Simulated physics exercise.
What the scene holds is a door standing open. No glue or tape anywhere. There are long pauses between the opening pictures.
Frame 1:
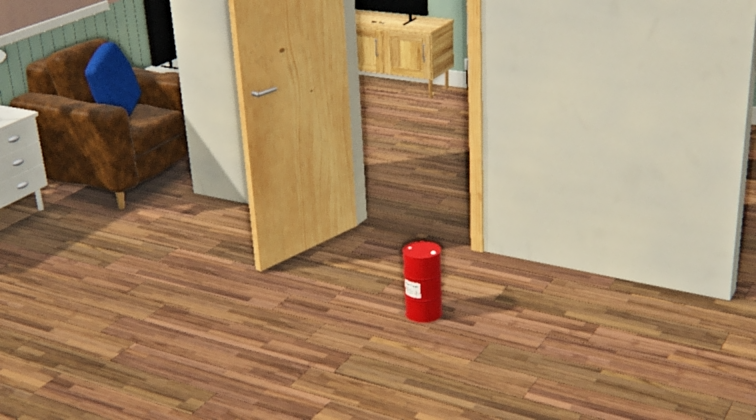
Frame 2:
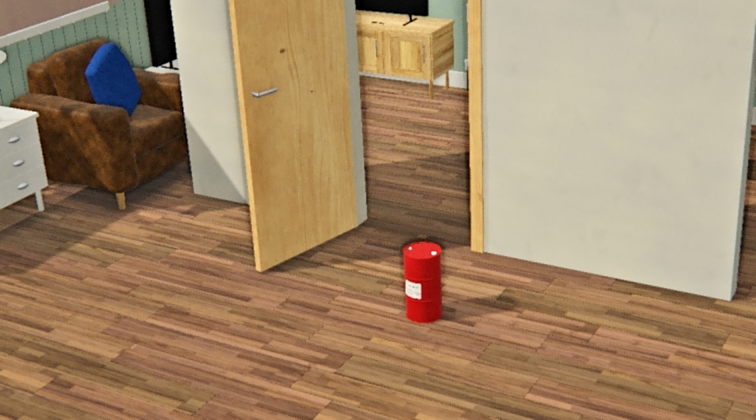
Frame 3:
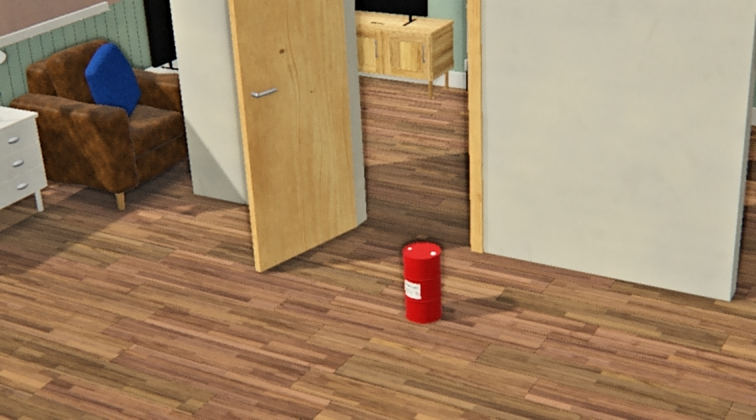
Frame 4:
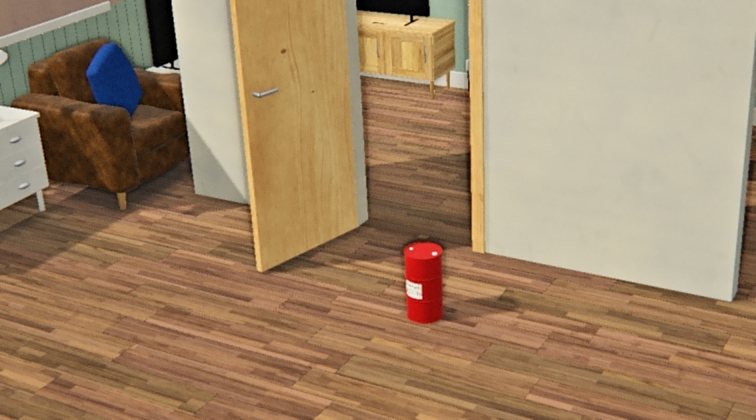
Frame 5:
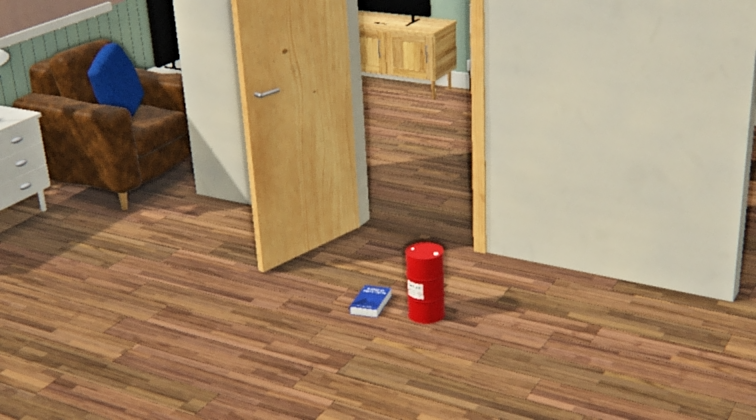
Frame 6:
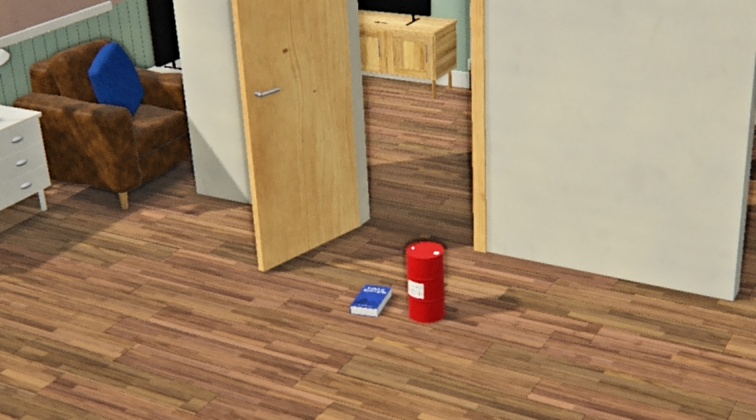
A wooden door stands wide open beside pale walls in a wood-floored room seen from above at an angle, with a wooden cabinet visible through the doorway. A brown armchair with a blue cushion and a white chest of drawers sit at left, and a red canister stands near the centre. Nearly everything stays still, the view shifting barely, until a blue book appears on the floor just left of the canister and lies there.
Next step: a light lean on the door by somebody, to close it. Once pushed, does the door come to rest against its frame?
The push succeeds.
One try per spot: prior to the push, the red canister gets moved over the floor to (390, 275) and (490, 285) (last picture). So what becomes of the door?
Try one: Gets held up; try two: Swings all the way.
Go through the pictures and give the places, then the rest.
In the first picture, door wide open and still; red canister (423, 282).
In the second picture, door wide open and still; red canister (423, 283).
In the third picture, door wide open and still; red canister (423, 283).
In the fourth picture, door wide open and still; red canister (424, 283).
In the fifth picture, door wide open and still; red canister (426, 283).
In the sixth picture, door wide open and still; blue book (371, 301); red canister (426, 283).
Then, 0.50 s past the last view, open by 85°.
Then, 0.80 s past the last view, open by 61°.
Then, 1.10 s past the last view, open by 35°.
Then, 1.40 s past the last view, open by 8°.
Finally, open by 0°; both still in place. Final places as the last picture's camera would see them, blue book near (371, 301).
